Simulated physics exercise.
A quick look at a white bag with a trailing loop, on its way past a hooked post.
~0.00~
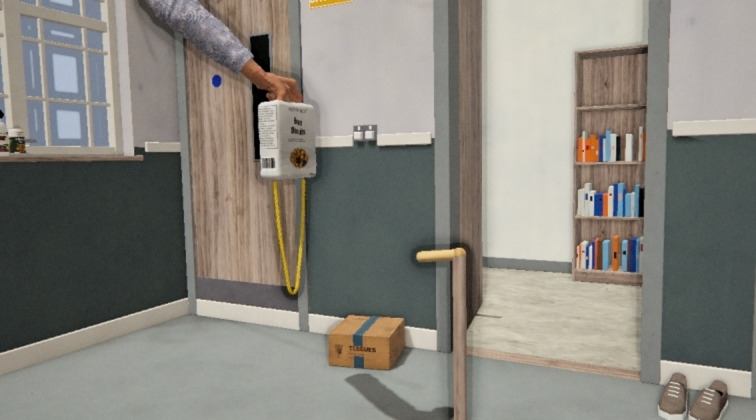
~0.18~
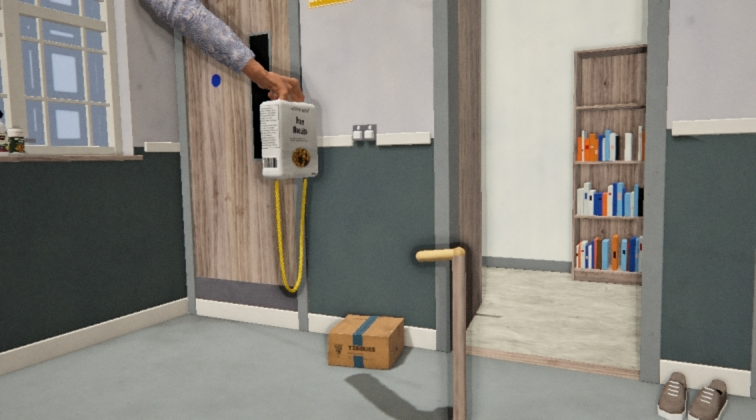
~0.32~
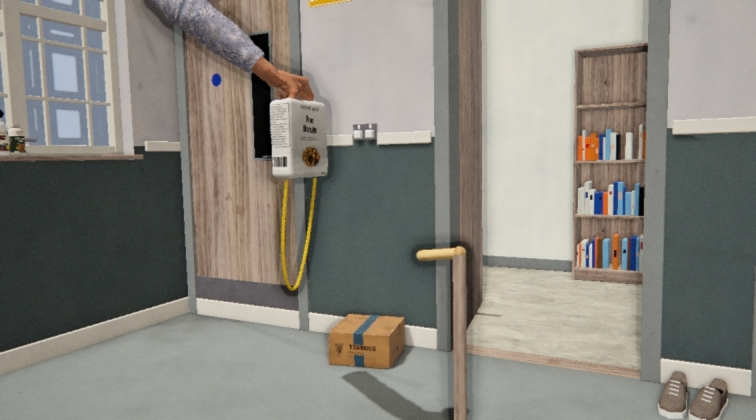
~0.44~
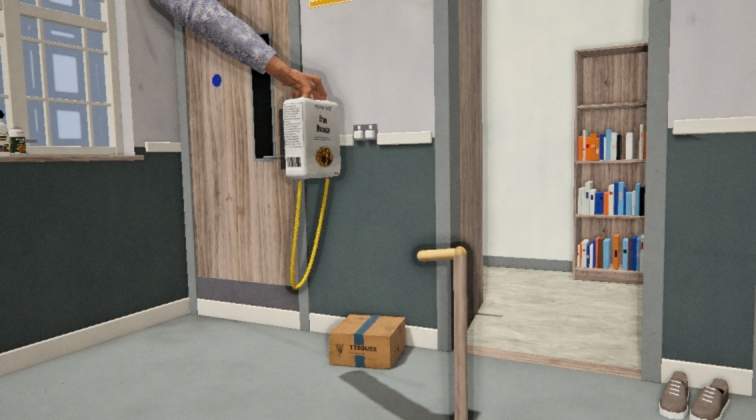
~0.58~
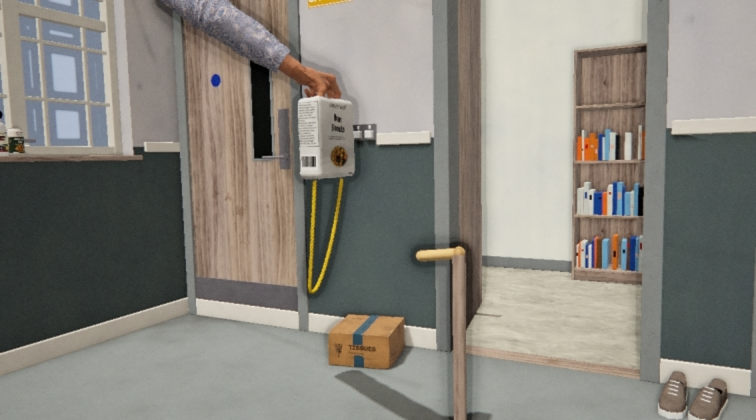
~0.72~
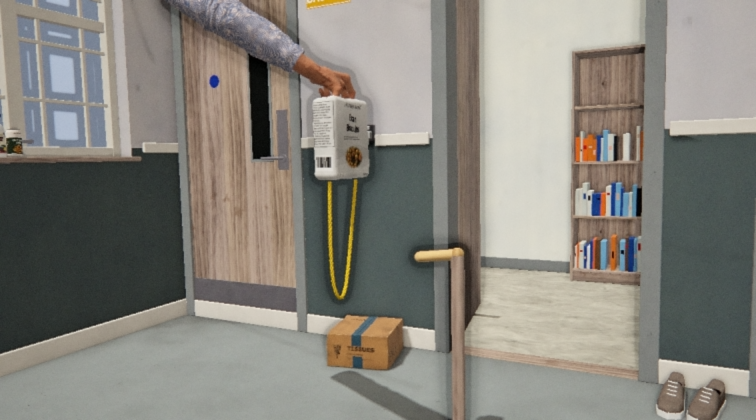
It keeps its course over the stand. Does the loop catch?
As it turns out, the white bag snags on the hook.
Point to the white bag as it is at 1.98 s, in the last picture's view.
At about (511, 132).
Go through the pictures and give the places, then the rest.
In the first picture, white bag (288, 141); hook tip (422, 257).
In the second picture, white bag (290, 141); bottom of the loop (294, 290).
In the third picture, white bag (300, 139).
In the fourth picture, white bag (313, 139); bottom of the loop (298, 287).
In the fifth picture, white bag (327, 139).
In the sixth picture, white bag (342, 139); bottom of the loop (342, 297); hook tip (420, 257); hook points towards it, loop hangs below the hook.
By 1.38 s, bag nearing the post near (424, 136).
By 1.98 s, bag past the post near (511, 132).
When it is over, bag past the post near (561, 130); loop tight round the post, hand stopped. The white bag gets caught.
